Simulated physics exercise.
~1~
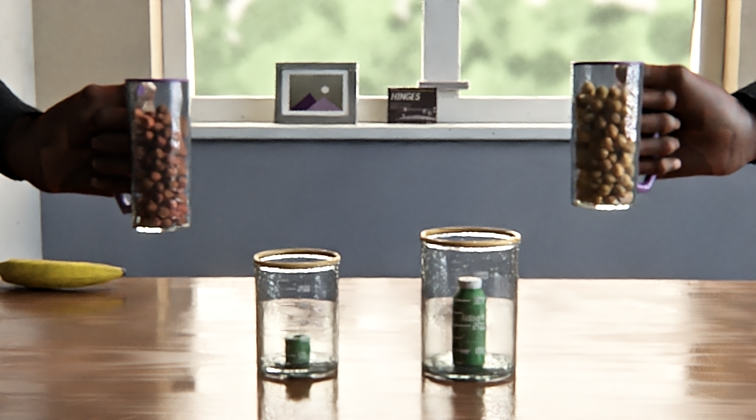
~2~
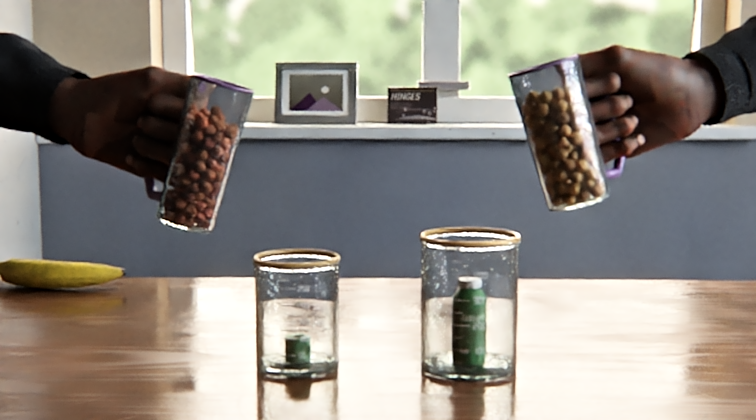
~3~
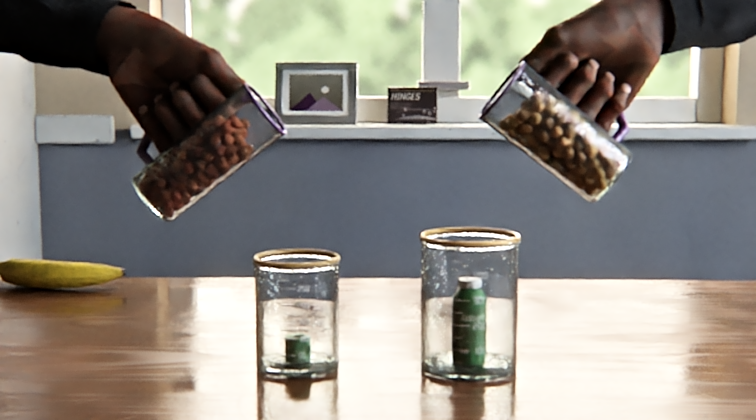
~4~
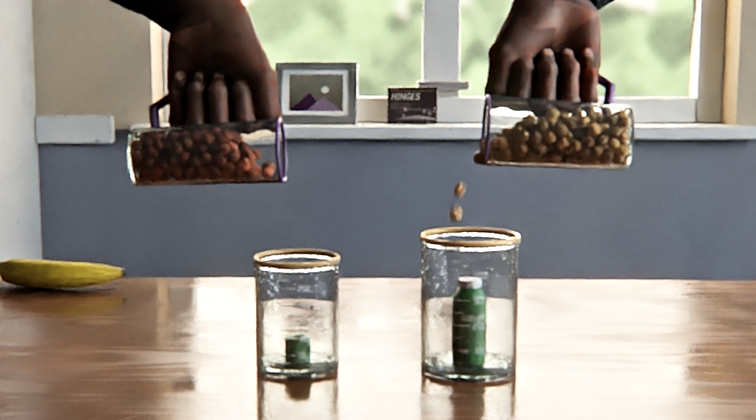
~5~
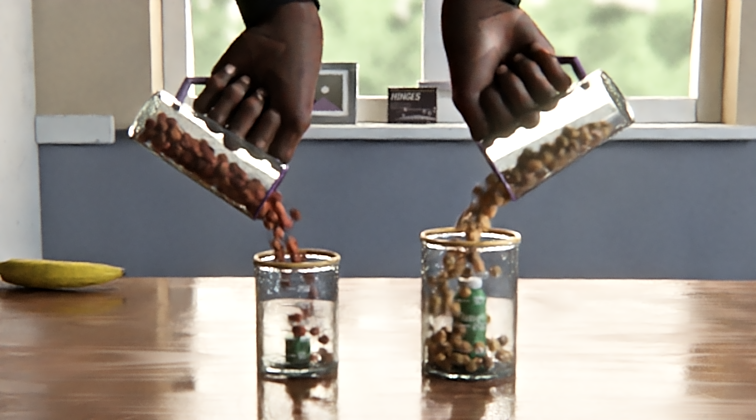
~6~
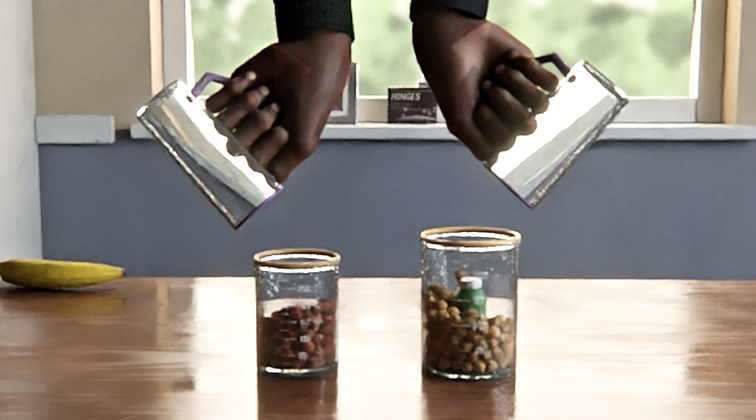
Two hands hold clear cups with purple handles, the left full of reddish-brown nuts or beans and the right full of tan ones, seen from a still, level view. Below, two gold-rimmed glass beakers stand on a shiny wooden table before a window, a short green object in the left and a taller green bottle in the right, with a banana at far left. The hands move inward and tip the cups. Tan pieces fall first, then both streams pour. Finally the cups are empty, both beakers are half full, the left object is buried and the bottle's top still shows.
